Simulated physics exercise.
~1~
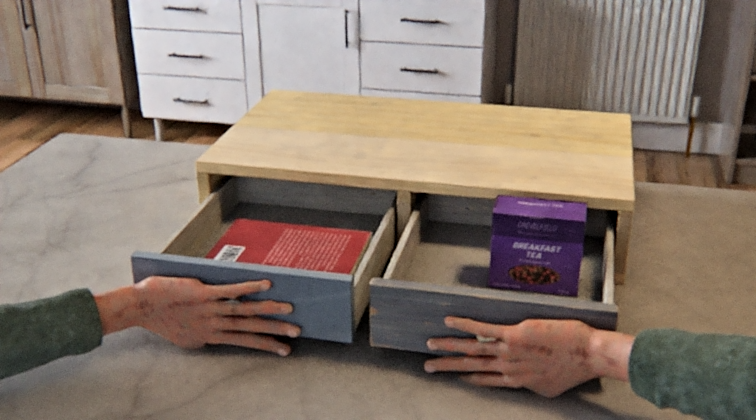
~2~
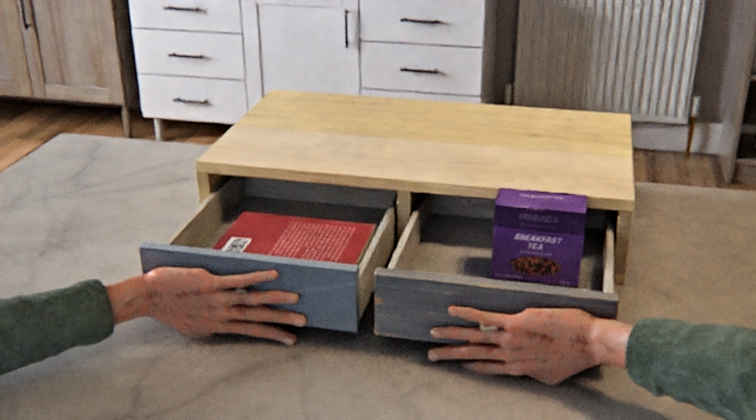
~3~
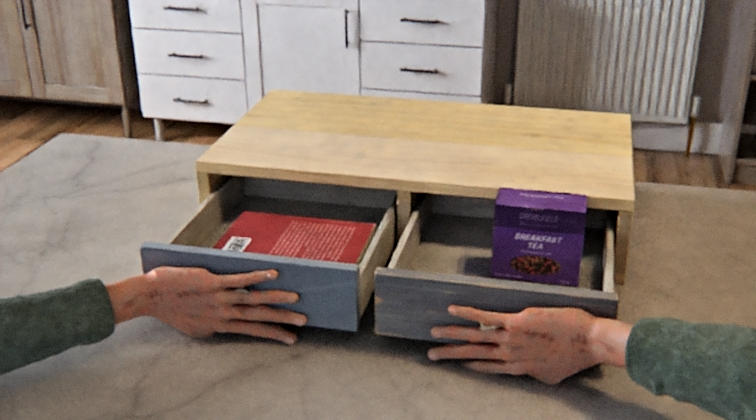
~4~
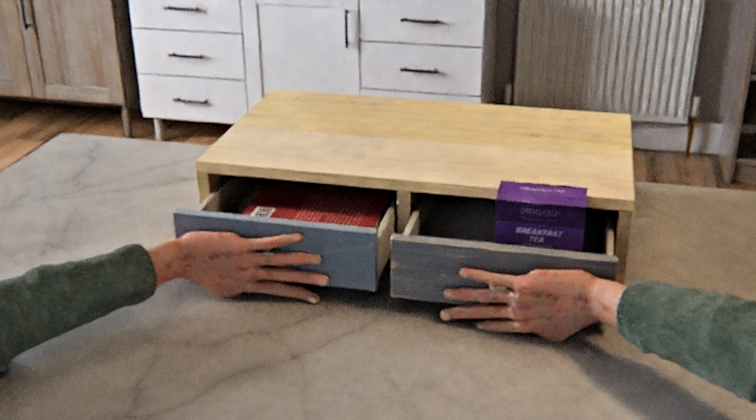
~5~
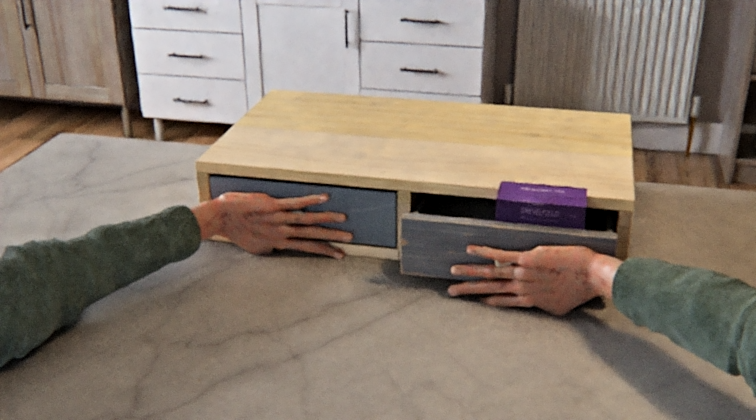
On a pale marbled surface in a room with white drawers and a radiator behind, a small wooden chest is seen from the front and slightly above. Its two grey-fronted drawers stand open, the left holding a red book lying down and the right an upright purple packet of breakfast tea. Two hands in green sleeves rest on the fronts and push, sliding both drawers inward, at first slightly, then about halfway. The left drawer shuts flush, hiding the book. The right drawer stays ajar, the tall packet still showing at the chest's top edge, with both hands on the fronts.
